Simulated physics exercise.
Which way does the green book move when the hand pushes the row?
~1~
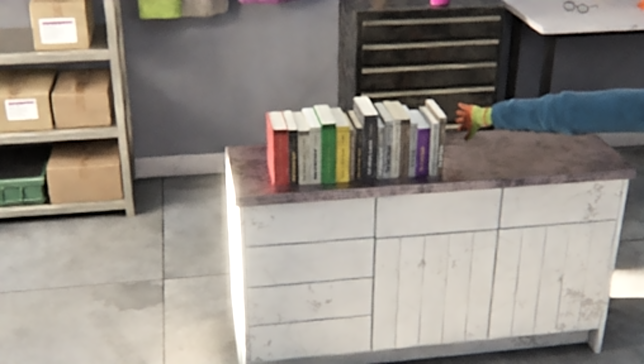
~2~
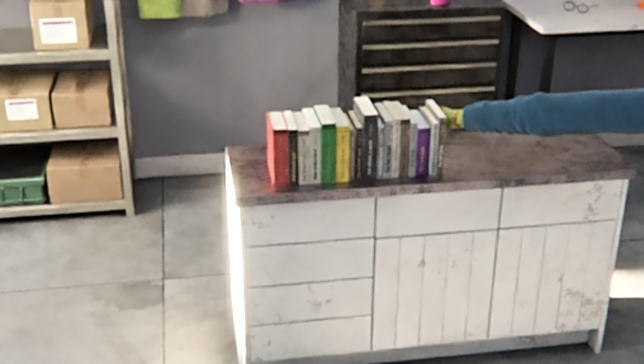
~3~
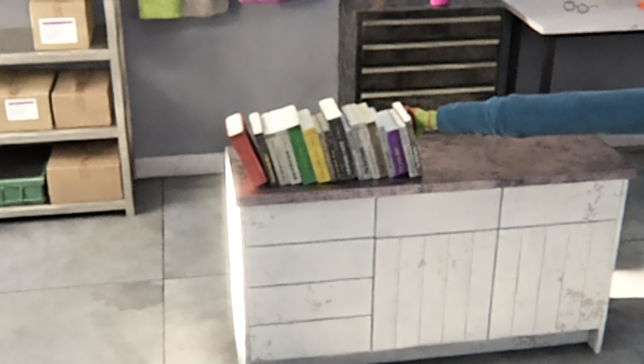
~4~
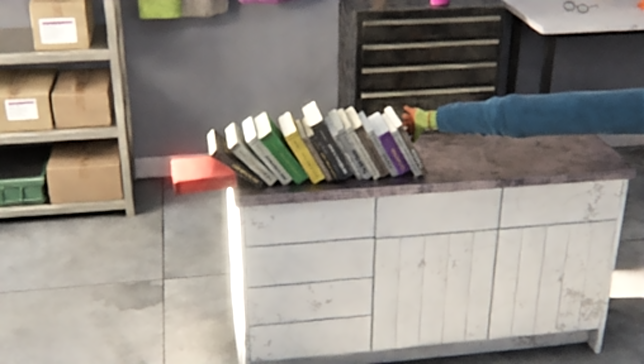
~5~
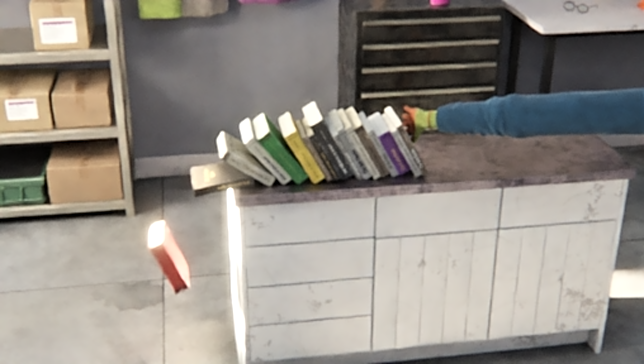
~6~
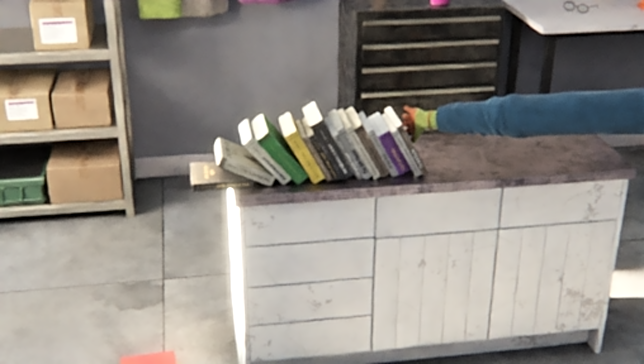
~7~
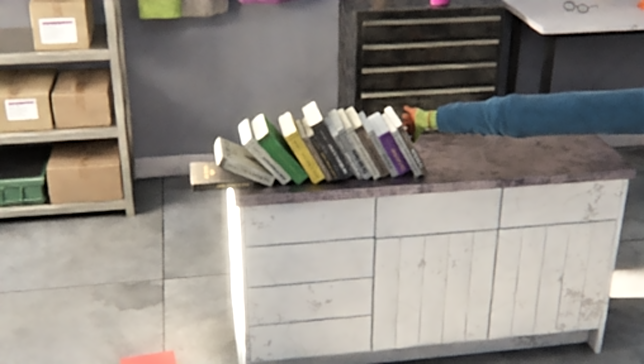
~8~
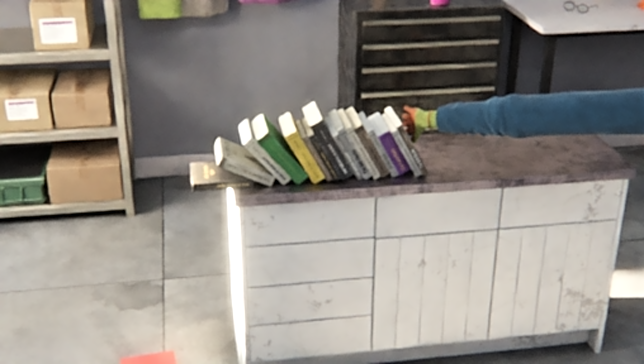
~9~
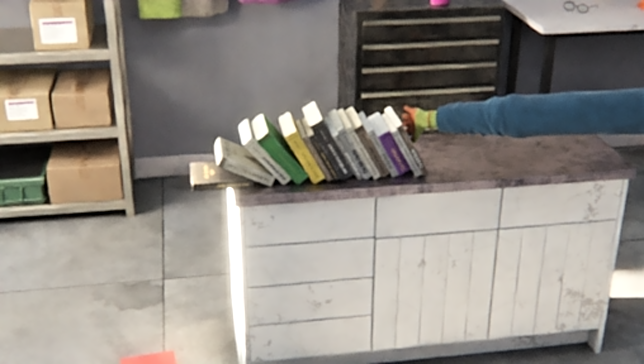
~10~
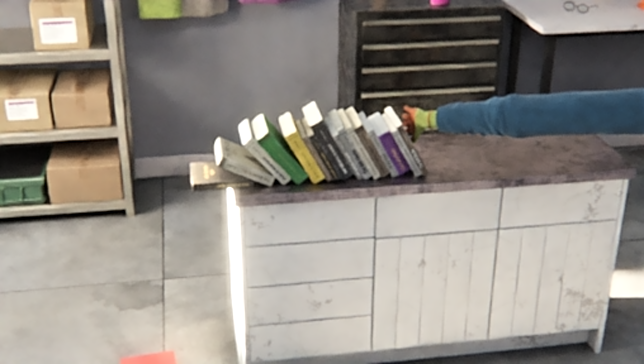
The green book moves to the left, leaning over as it goes, and it stays on top of the cabinet.
On a cabinet, a hand pushes leaning books left until the red one falls to the floor.
